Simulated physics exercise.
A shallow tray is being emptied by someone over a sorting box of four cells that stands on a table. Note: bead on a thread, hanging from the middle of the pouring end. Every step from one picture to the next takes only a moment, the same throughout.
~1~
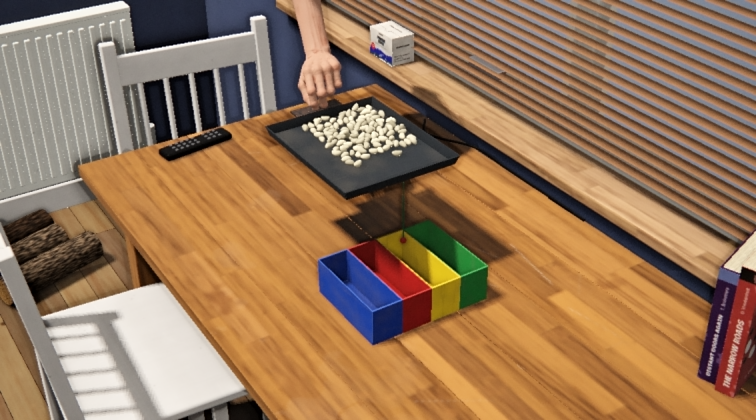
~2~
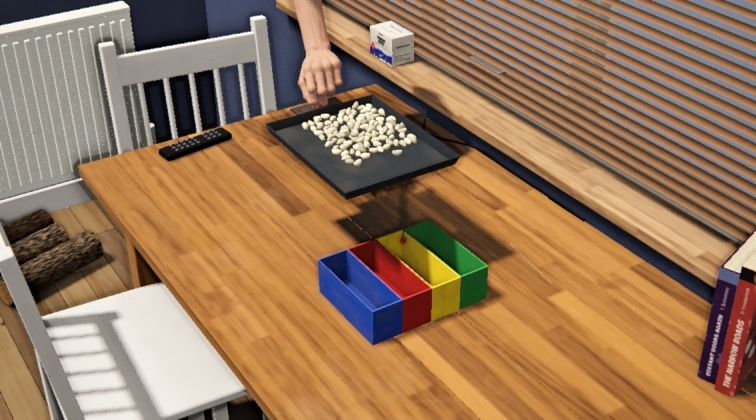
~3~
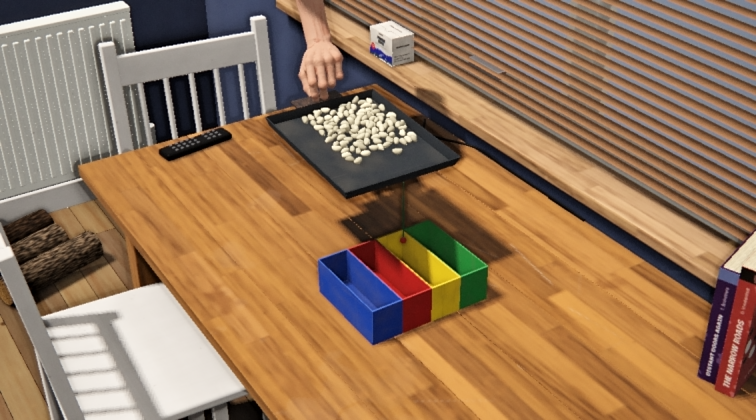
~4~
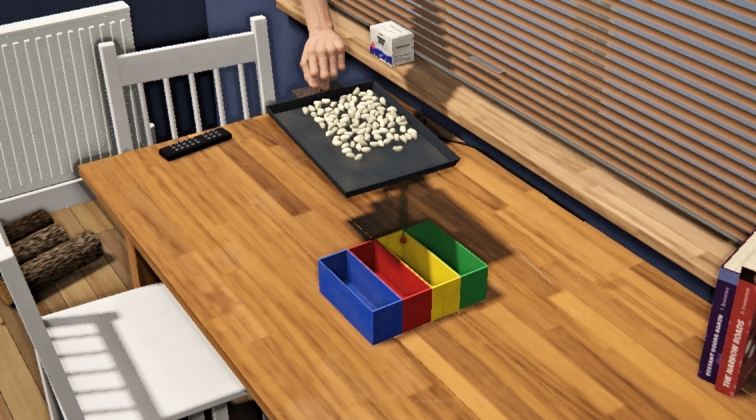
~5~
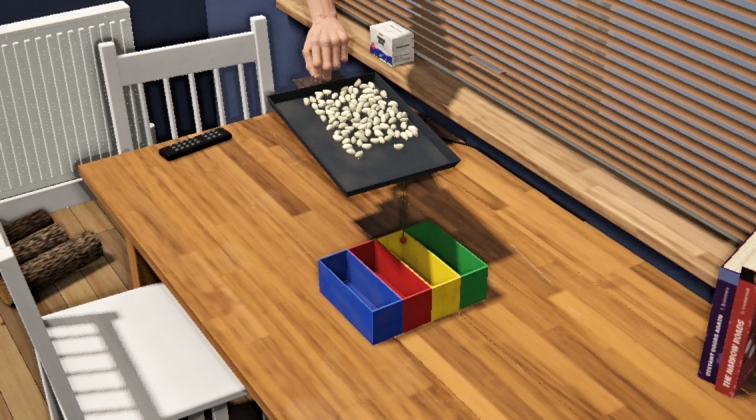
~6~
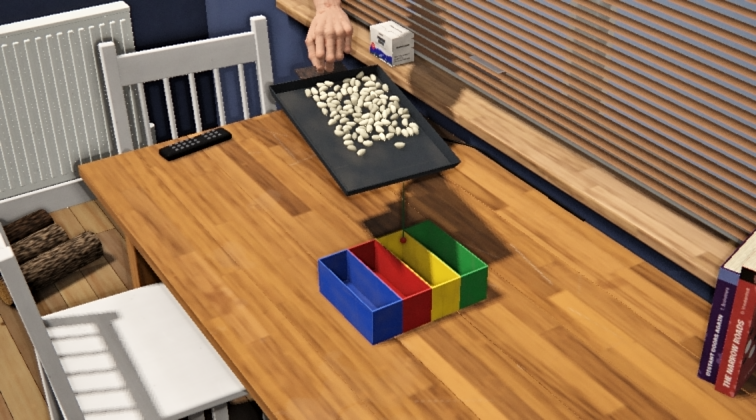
A dark tray of white beans was slowly tilted by a hand raising its far end above a sorting box with blue, red, yellow and green cells, while the box stayed still on the wooden table.
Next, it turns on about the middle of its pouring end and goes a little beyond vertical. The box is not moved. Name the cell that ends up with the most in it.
Most ends up in the green cell.
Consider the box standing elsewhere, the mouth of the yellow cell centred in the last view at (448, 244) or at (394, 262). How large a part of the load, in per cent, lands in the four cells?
100 and 40 in a hundred, in turn.
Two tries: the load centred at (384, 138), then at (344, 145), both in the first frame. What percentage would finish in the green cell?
You'd get near 30 percent first and near 40 percent after that.
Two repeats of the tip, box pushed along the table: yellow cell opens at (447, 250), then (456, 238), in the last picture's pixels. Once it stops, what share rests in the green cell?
It comes to near 40 per cent the first time and near 10 per cent the second time.
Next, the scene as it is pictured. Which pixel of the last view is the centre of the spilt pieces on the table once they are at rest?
Roughly pixel (488, 271).
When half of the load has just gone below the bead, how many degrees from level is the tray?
A tilt of roughly 75°.
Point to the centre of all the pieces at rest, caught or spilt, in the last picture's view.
Last view, resting centre - approx. (456, 281).
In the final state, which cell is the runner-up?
Second place belongs to the yellow cell.
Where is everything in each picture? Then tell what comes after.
Corners of the pouring end near (346, 190) and (455, 155), level; middle of the load near (355, 134), white beans; bead on its thread near (403, 240); blue cell near (387, 319); red cell near (417, 307); yellow cell near (446, 296); green cell near (473, 284), in the first frame.
Corners of the pouring end near (347, 190) and (455, 155), level; middle of the load near (355, 132), in the second frame.
Corners of the pouring end near (347, 190) and (456, 156), tipped barely, lowest at the right corner; middle of the load near (356, 128), in the third frame.
Corners of the pouring end near (348, 189) and (456, 157), tipped a little, lowest at the right corner; middle of the load near (356, 122), in the fourth frame.
Corners of the pouring end near (348, 189) and (456, 159), tipped a little, lowest at the right corner; middle of the load near (357, 116), in the fifth frame.
Corners of the pouring end near (349, 188) and (457, 160), tipped clearly, lowest at the right corner; middle of the load near (359, 110); blue cell near (387, 319); red cell near (417, 307); yellow cell near (446, 296); green cell near (473, 284), in the sixth frame.
Shortly afterwards, tray tipped steeply; near two thirds on the tray; only a few in the green cell; only a few in the yellow cell; near a third falling or outside the box.
Next, tray tipped past a quarter turn; only a few on the tray; near a quarter in the green cell; near a quarter in the yellow cell; only a few in the red cell; near half falling or outside the box.
Some moments later, tray tipped past a quarter turn; near a third in the green cell; near a quarter in the yellow cell; only a few in the red cell; near a third falling or outside the box.
In the end, tray tipped past a quarter turn; near a third in the green cell; near a quarter in the yellow cell; only a few in the red cell; none at all in the blue cell; near a third outside the box.
